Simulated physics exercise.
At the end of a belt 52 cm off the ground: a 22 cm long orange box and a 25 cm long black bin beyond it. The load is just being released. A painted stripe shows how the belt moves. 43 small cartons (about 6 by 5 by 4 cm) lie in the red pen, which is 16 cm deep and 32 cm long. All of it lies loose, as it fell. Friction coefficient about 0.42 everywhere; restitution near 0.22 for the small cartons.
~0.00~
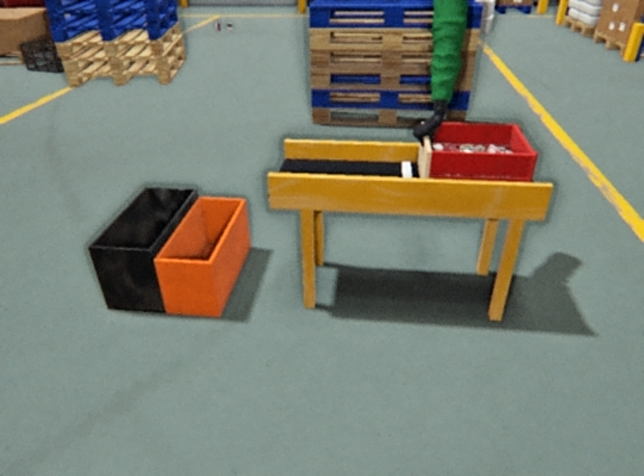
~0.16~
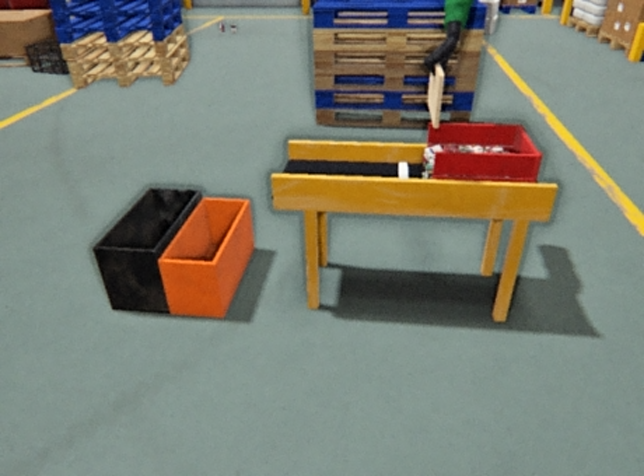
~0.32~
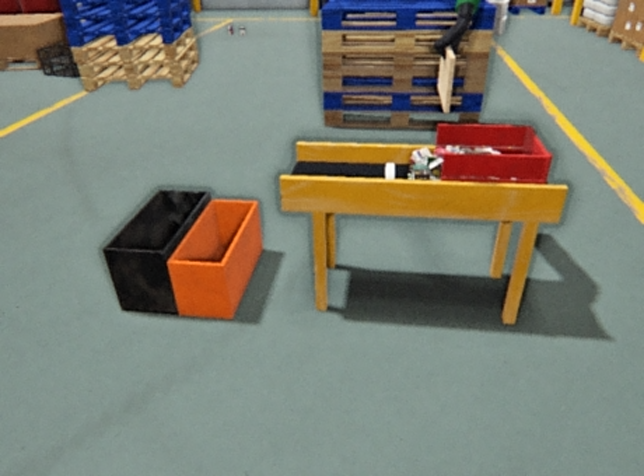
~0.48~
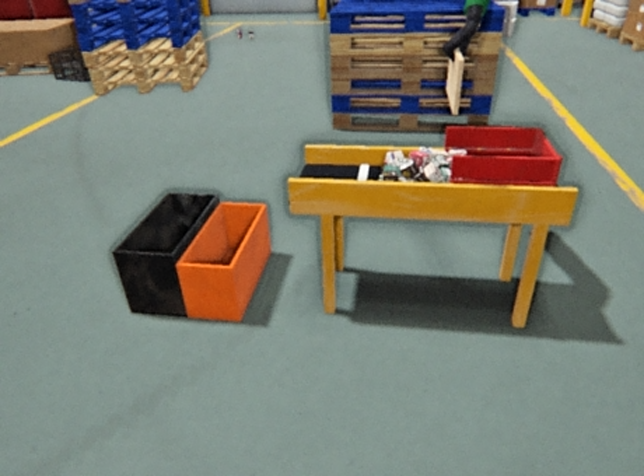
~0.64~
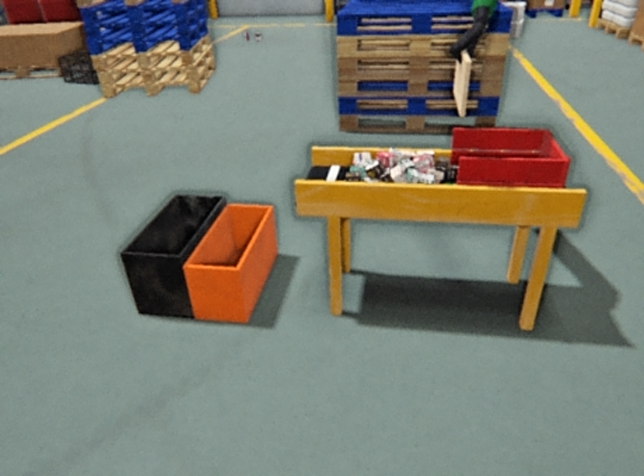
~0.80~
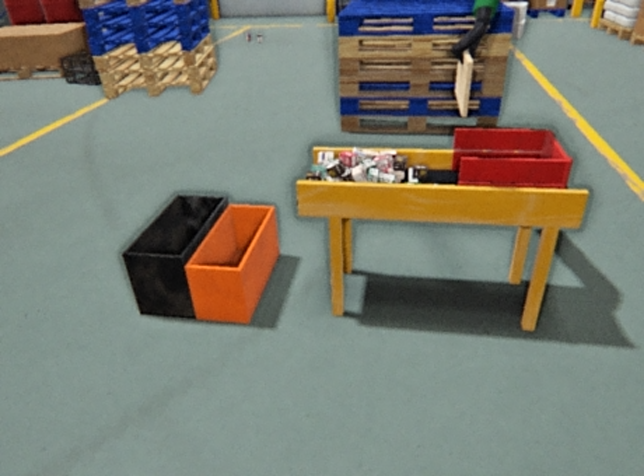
To begin with, small cartons sit in a red pen on a yellow-sided belt while a green-sleeved arm grips a panel at its inner end. The arm lifts the panel clear, and the cartons pour out onto the belt, then ride left in a loose heap, leaving the pen empty.
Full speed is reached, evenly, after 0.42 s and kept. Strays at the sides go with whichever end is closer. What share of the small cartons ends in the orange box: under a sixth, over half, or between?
Upwards of half of the small cartons end in the orange box.
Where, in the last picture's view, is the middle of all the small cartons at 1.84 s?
Around (245, 280).
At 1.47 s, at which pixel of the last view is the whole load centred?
At about (241, 272).
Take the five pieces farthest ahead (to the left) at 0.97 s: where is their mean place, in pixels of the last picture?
Around (279, 188).
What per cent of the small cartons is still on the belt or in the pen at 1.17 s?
Some 10 per cent.
After 0.97 s, 29 on the belt and 14 in the air.
After 1.17 s, 4 in the orange box, 5 on the belt and 34 in the air.
After 1.47 s, 26 in the orange box, 6 on the ground short of the orange box and 11 in the air.
Outcome (at 1.84 s), 29 in the orange box and 14 on the ground short of the orange box. Asked share, 29 of 43, 67 per cent.
